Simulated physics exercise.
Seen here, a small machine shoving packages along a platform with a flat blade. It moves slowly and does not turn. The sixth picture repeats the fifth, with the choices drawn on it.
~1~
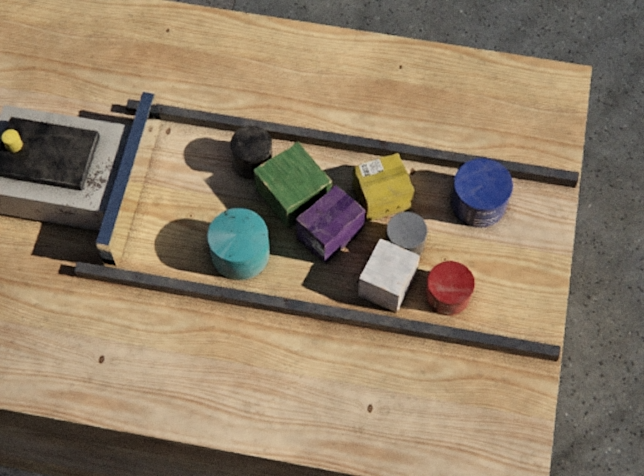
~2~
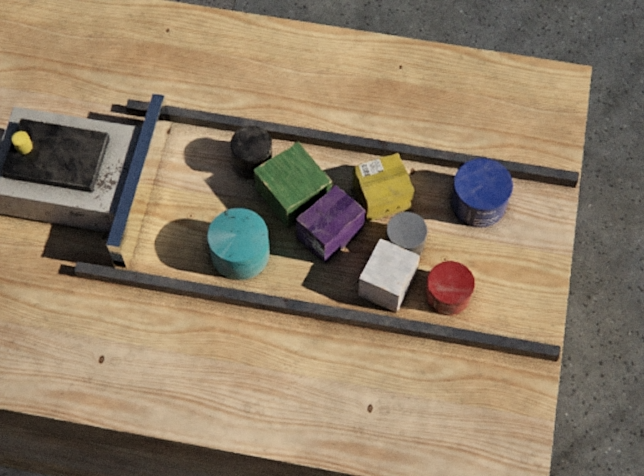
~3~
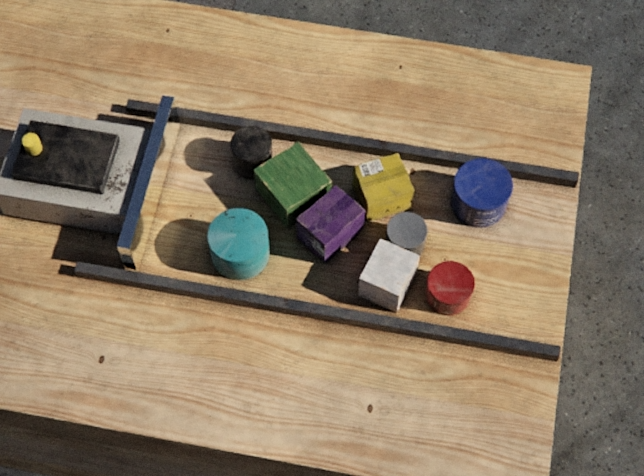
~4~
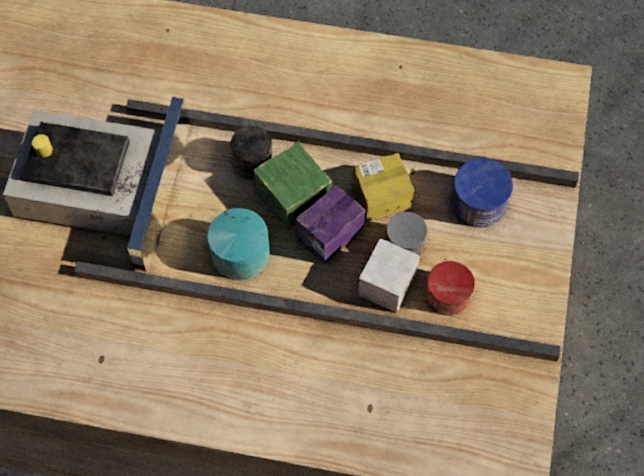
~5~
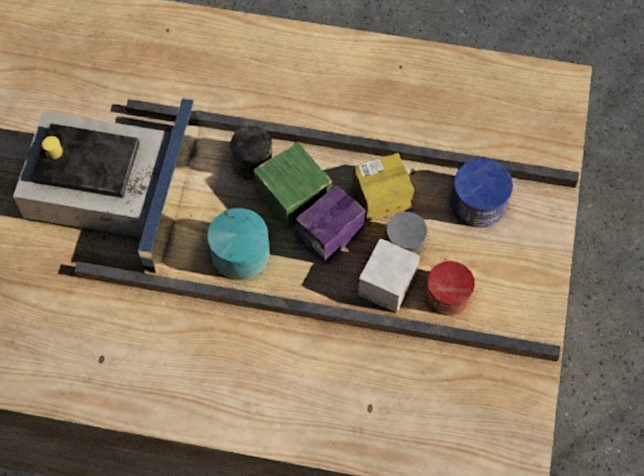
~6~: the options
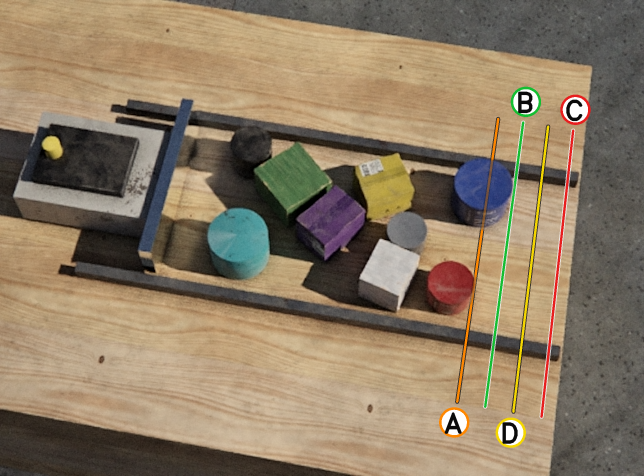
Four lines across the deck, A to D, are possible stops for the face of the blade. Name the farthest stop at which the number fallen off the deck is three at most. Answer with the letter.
It can go as far as A.
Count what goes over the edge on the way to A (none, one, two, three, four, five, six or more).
Three.
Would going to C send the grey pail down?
Yes.
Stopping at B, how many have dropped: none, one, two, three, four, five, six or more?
By then, six or more.
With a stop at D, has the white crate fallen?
Yes.
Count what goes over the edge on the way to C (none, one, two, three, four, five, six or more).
By then, six or more.
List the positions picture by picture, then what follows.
The first picture shows yellow parcel (383, 187); blue pail (481, 194); green crate (293, 185).
The second picture shows robot (63, 155); grey pail (406, 237).
The third picture shows robot (73, 157); turquoise canister (240, 244).
The fourth picture shows robot (83, 159); white crate (389, 276).
The fifth picture shows robot (93, 160); yellow parcel (383, 187); blue pail (481, 194); green crate (293, 185).
On the copy, A at (479, 252); B at (505, 256); C at (558, 265); D at (532, 261).
On A. First, robot (204, 179); black pail (319, 158); yellow parcel (387, 186).
Then, robot (316, 198); blue pail (543, 198); red pail (518, 306).
Finally, robot (402, 212); blue pail over the edge; red pail over the edge; three fallen.
By contrast, B drops six; C drops nine; D drops seven.
